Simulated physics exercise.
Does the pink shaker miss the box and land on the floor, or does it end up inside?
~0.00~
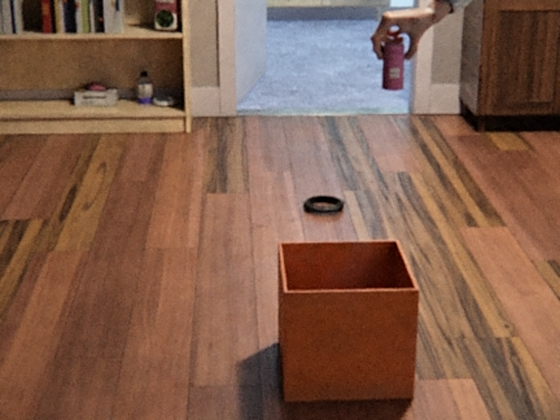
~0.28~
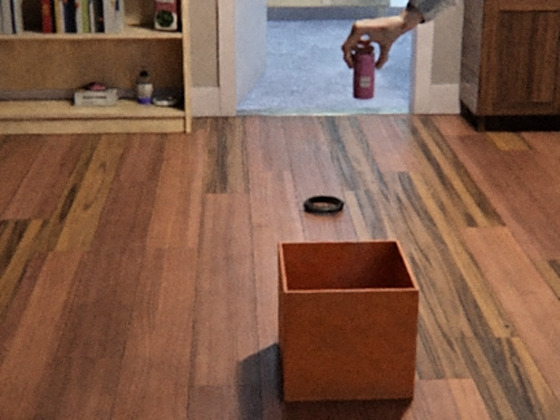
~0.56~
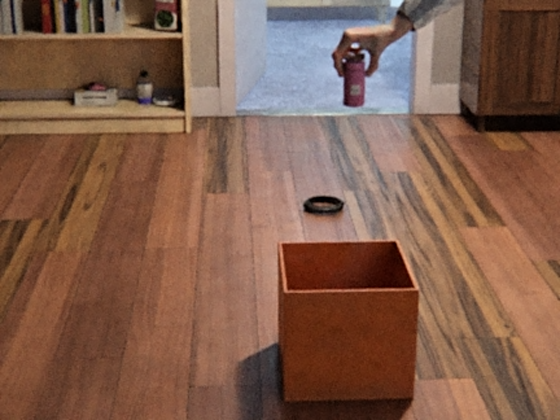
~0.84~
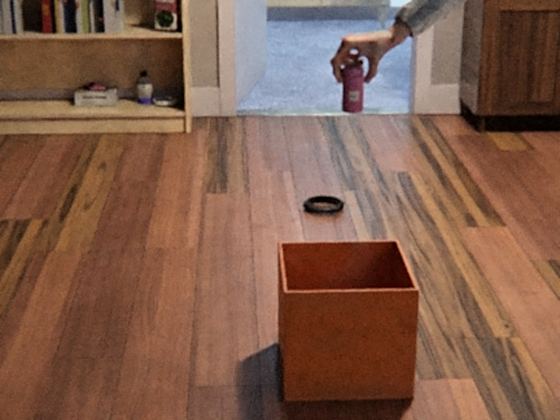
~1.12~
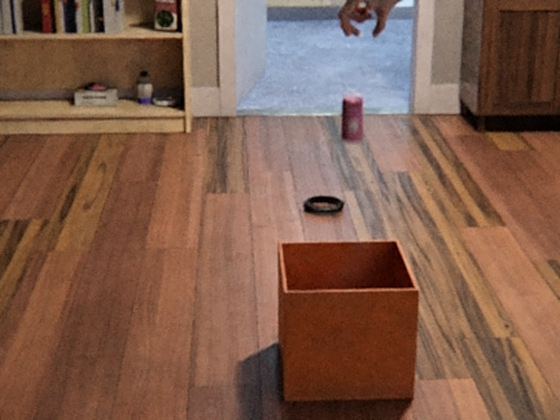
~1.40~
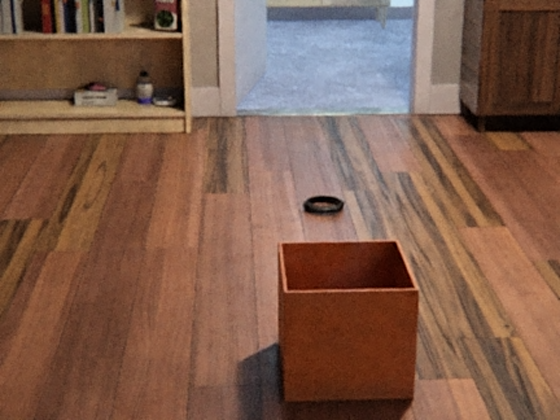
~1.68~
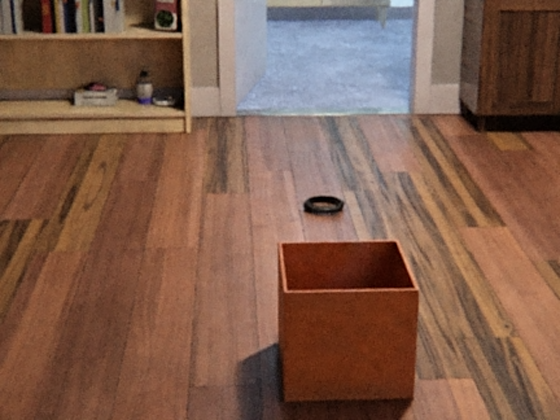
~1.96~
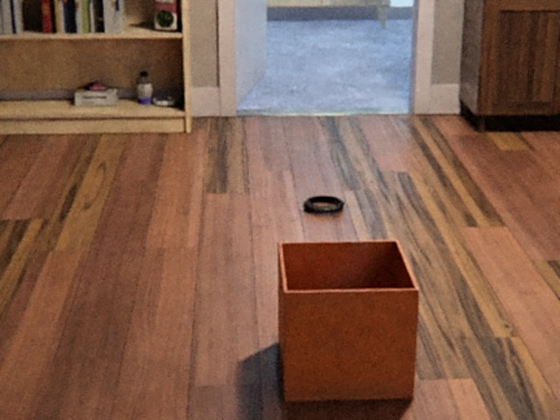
It ends up inside the box. After the hand lets go, it drops out of sight and none of it is left on the floor.
